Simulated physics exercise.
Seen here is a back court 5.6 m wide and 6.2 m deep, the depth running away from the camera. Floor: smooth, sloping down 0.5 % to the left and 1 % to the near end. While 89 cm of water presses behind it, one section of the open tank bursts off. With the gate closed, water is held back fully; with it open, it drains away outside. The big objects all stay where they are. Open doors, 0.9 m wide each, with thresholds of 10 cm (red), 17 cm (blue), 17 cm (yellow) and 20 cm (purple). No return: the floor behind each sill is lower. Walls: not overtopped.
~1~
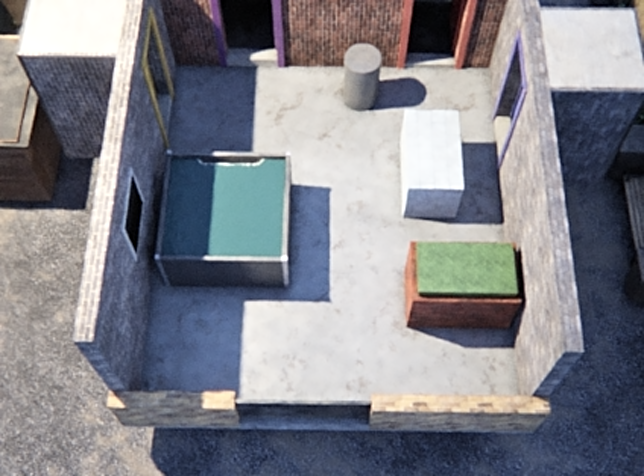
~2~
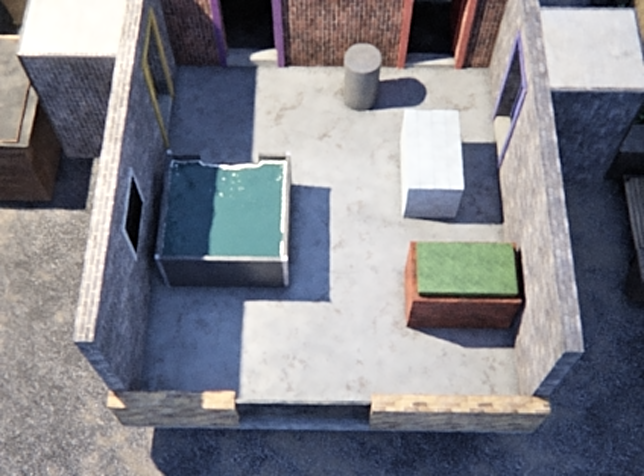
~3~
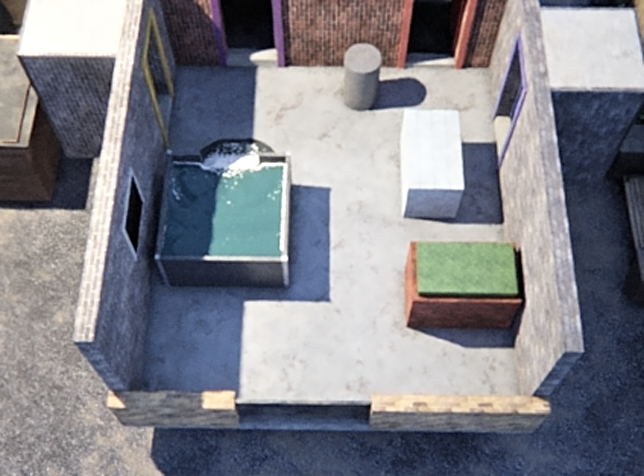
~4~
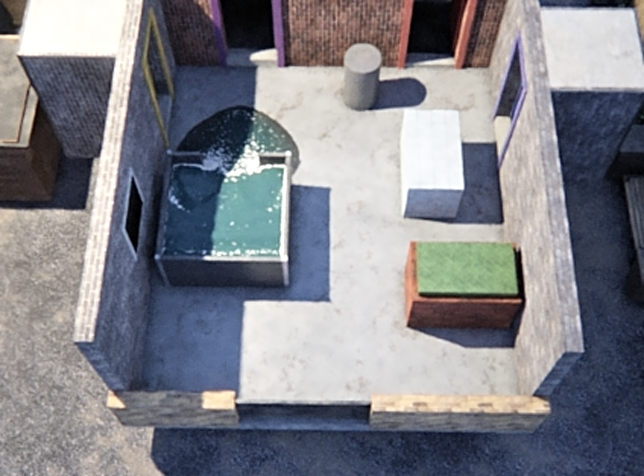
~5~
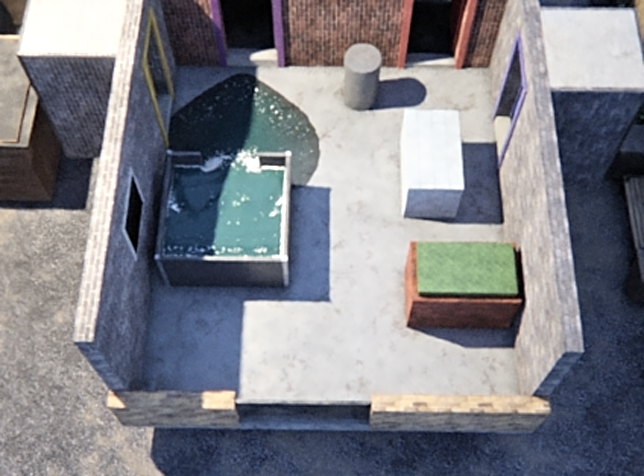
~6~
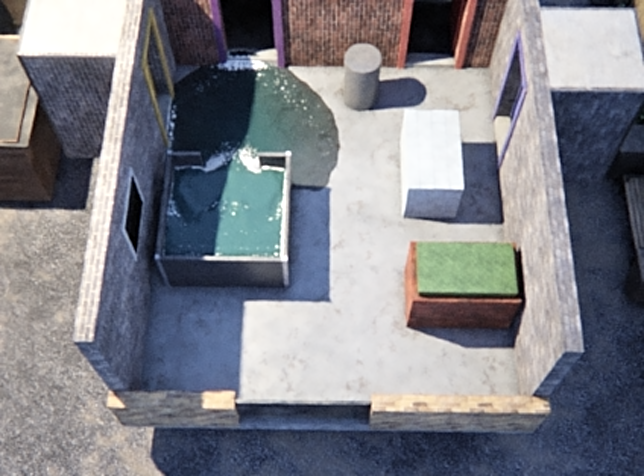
The clip opens on a walled courtyard with an open tank of still, green water at left, near a grey cylinder, a white block and a green-topped brick box. Water breaks out through the tank's far side, foaming at the gap, then fans across the floor toward the back wall.
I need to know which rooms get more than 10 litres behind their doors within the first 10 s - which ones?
The red door is going to fall short of the limit. The blue door is going to fall short of the limit. The yellow door is going to top the limit. The purple door is going to top the limit.
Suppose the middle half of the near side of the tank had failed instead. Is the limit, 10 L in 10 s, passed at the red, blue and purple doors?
Then: Red short of it, blue short of it, purple short of it.
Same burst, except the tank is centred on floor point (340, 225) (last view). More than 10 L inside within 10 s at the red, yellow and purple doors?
Red: Too much; yellow: Too much; purple: Too much.
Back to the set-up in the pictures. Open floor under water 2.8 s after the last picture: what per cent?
Roughly 50 % of the floor.
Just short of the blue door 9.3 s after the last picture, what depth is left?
About 6.0 cm.
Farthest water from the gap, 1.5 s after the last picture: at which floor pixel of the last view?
Roughly at pixel (489, 71).
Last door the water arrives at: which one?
That's the blue door.
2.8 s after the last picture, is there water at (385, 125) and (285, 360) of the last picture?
I'd call them drenched and then spared.
Then, 0.7 s after the last picture water covers 25 % of the floor and is deepest (54 cm) near (186, 69); red door not reached, blue door not reached, yellow door 23 cm at the sill, 1 L in, purple door 28 cm at the sill, 72 L in.
Then, 1.5 s after the last picture water covers 35 % of the floor and is deepest (35 cm) near (267, 69); red door 7 cm at the sill, 0 L in, blue door not reached, yellow door 24 cm at the sill, 15 L in, purple door 34 cm at the sill, 154 L in.
Then, 2.8 s after the last picture water covers 50 % of the floor and is deepest (30 cm) near (307, 70); red door 6 cm at the sill, 0 L in, blue door 13 cm at the sill, 0 L in, yellow door 21 cm at the sill, 42 L in, purple door 22 cm at the sill, 191 L in.
Then, 5.3 s after the last picture water covers 85 % of the floor and is deepest (18 cm) near (495, 264); red door 4 cm at the sill, 0 L in, blue door 8 cm at the sill, 0 L in, yellow door 16 cm at the sill, 61 L in, purple door 16 cm at the sill, 196 L in.
Then, 9.3 s after the last picture water covers 95 % of the floor and is deepest (19 cm) near (139, 405); red door 4 cm at the sill, 1 L in, blue door 6 cm at the sill, 0 L in, yellow door 8 cm at the sill, 61 L in, purple door 8 cm at the sill, 196 L in.
